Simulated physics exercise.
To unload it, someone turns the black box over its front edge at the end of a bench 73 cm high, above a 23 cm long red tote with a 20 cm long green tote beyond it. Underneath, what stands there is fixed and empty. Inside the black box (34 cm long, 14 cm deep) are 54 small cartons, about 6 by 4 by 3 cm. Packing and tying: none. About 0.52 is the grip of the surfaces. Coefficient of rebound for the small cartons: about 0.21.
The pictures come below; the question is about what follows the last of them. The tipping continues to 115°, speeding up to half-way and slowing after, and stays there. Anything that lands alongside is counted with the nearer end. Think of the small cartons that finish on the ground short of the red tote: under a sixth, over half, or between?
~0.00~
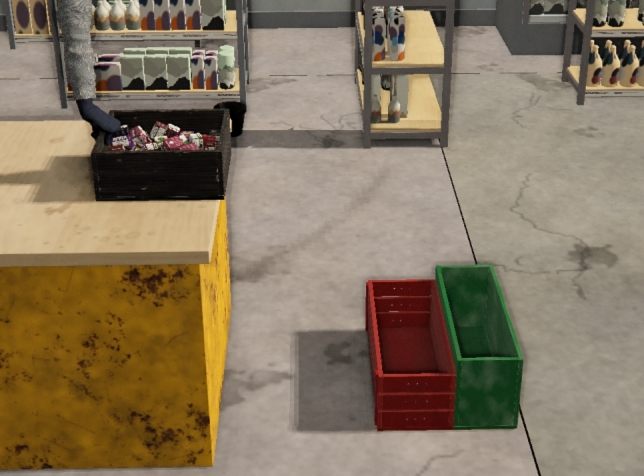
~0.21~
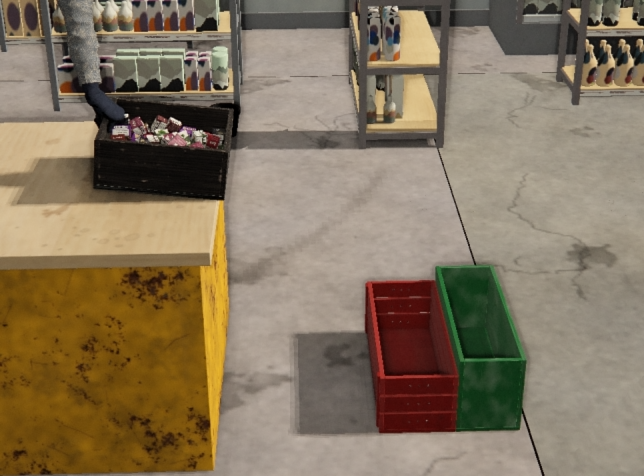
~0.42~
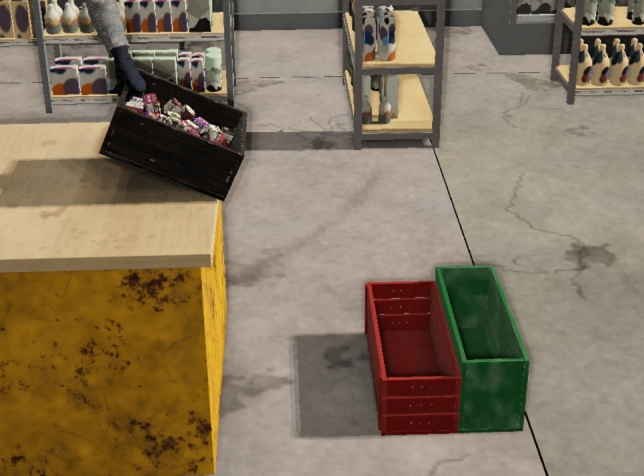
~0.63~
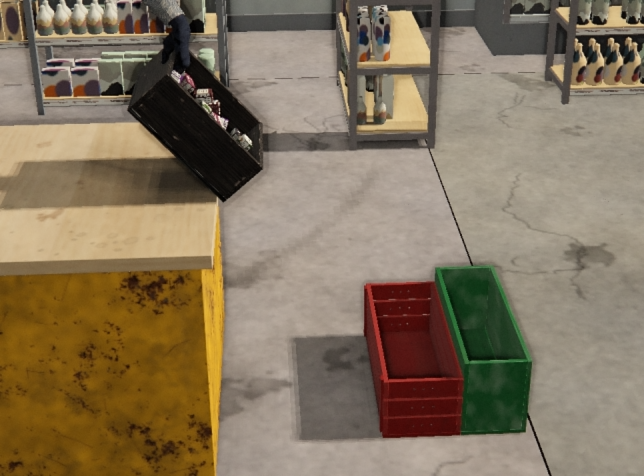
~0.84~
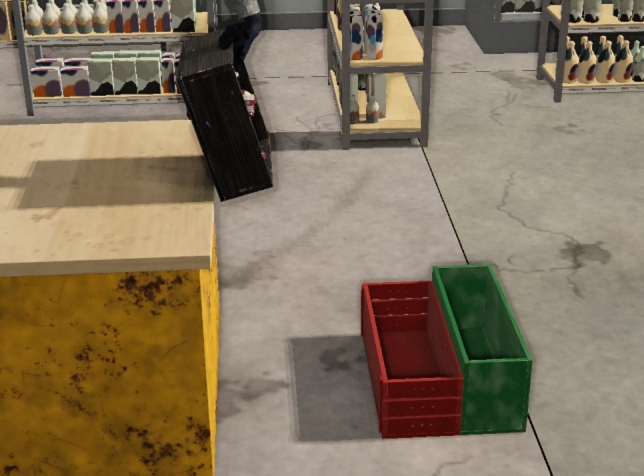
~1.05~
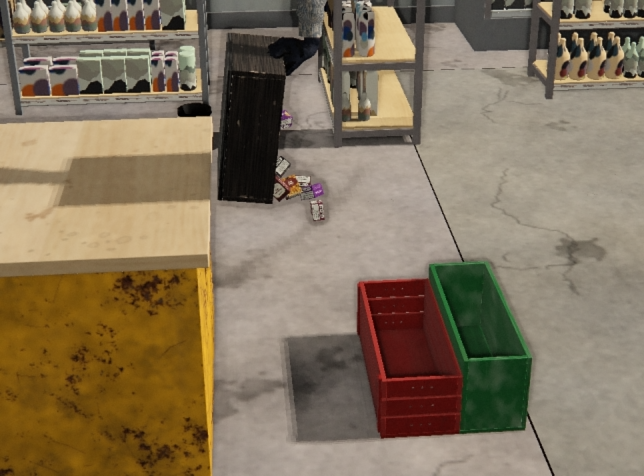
The majority of them land on the ground before reaching the red tote.
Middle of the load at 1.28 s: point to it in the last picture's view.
Near pixel (280, 168).
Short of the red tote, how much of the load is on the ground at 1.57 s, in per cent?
Estimated fraction: Some 35 percent.
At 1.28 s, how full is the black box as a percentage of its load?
Roughly 60 per cent is still inside.
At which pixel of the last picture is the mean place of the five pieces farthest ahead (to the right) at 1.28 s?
Their mean place is roughly (346, 343) in the last picture.
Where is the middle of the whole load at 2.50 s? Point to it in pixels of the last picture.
Somewhere near (330, 376) in pixels.
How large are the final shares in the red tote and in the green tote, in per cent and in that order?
Roughly 5 % for the first place and 0 % for the second.
After 1.28 s, tilt 113°; 33 still in the black box, 2 on the ground short of the red tote and 19 in the air.
After 1.57 s, tilt 115°; 12 still in the black box, 2 in the red tote, 20 on the ground short of the red tote and 20 in the air.
After 1.98 s, tilt 115°; 8 still in the black box, 3 in the red tote, 41 on the ground short of the red tote and 2 in the air.
Final count (at 2.50 s), 2 still in the black box, 3 in the red tote and 49 on the ground short of the red tote. Asked share, 49 of 54, 91 per cent.
